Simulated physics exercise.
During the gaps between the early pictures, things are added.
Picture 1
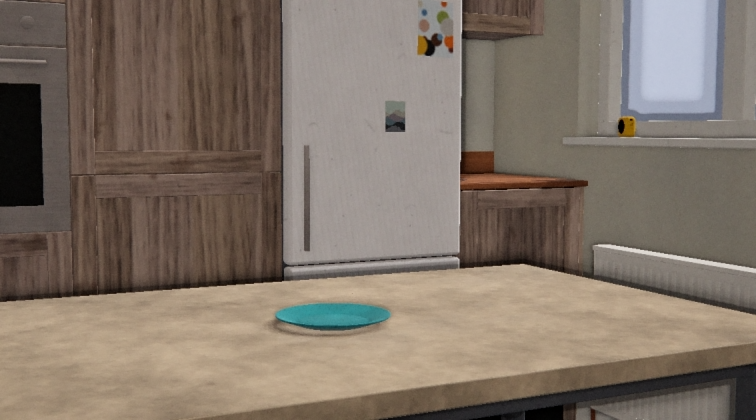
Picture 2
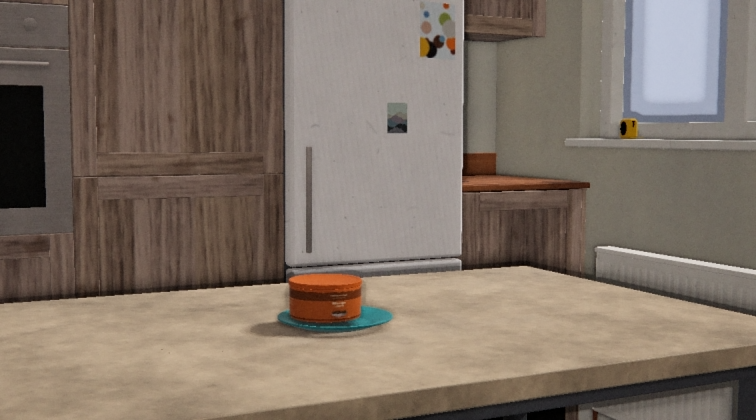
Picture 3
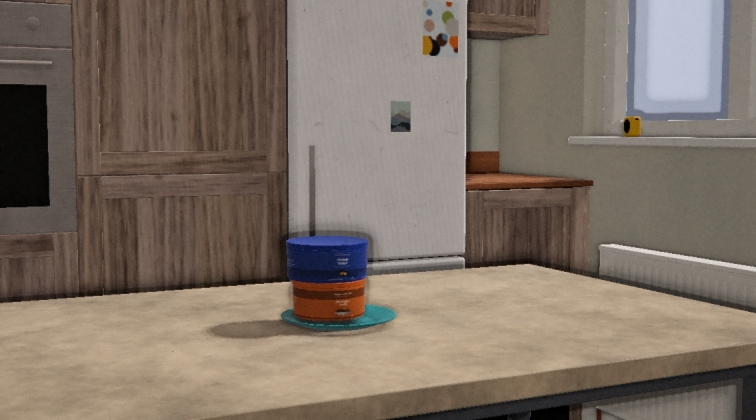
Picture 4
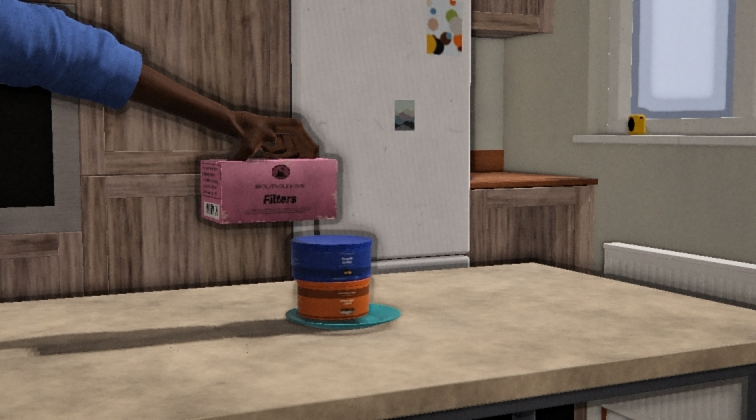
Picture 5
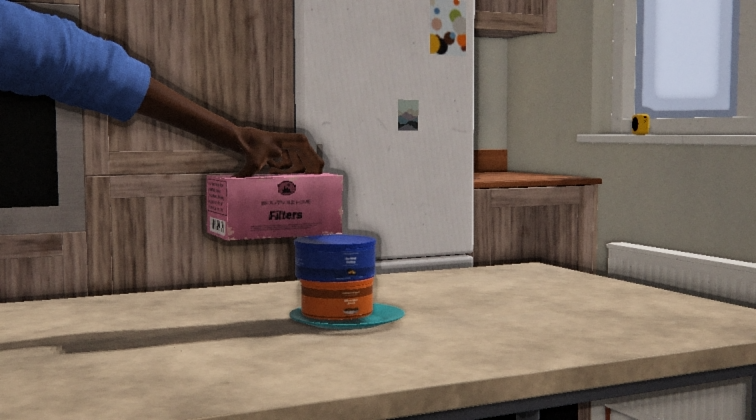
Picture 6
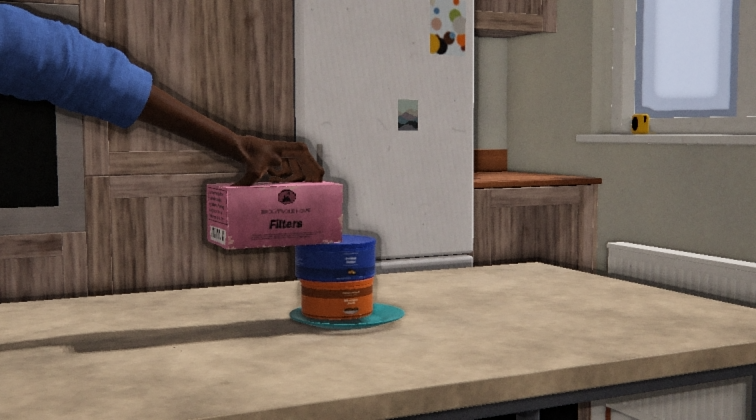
An orange tub and then a blue tub on top of it appear on a teal plate, after which a dark-skinned hand in a blue sleeve holds a pink filters box from the left and lowers it slightly beside and above the blue tub. The view faces a kitchen counter, drifting slightly left. Behind stand wooden cabinets, a white fridge in the centre and a window at right.
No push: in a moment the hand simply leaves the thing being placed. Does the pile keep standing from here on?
I expect the pile not to stay intact.
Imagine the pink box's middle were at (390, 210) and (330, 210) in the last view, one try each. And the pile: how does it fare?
In the first case the pile collapses, while in the second it remains standing.
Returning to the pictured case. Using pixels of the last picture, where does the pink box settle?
Near (217, 275).
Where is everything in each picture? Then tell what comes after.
The last thing is not in view yet, in the first picture.
The last thing is not in view yet, in the second picture.
The last thing is not in view yet; blue tub (327, 259), in the third picture.
On its way; pink box (269, 189); orange tub (333, 295), in the fourth picture.
On its way; pink box (274, 205), in the fifth picture.
Set down, still held; pink box (274, 213); blue tub (335, 258), in the sixth picture.
Then, 0.30 s on from there, pink box now fallen.
Then, 0.40 s on from there, things are still on the move.
Then, 0.70 s on from there, as before.
In the end, fallen, pink box; the other 3 unmoved. At the end, from the last picture's camera, pink box near (217, 275). The pile comes apart.
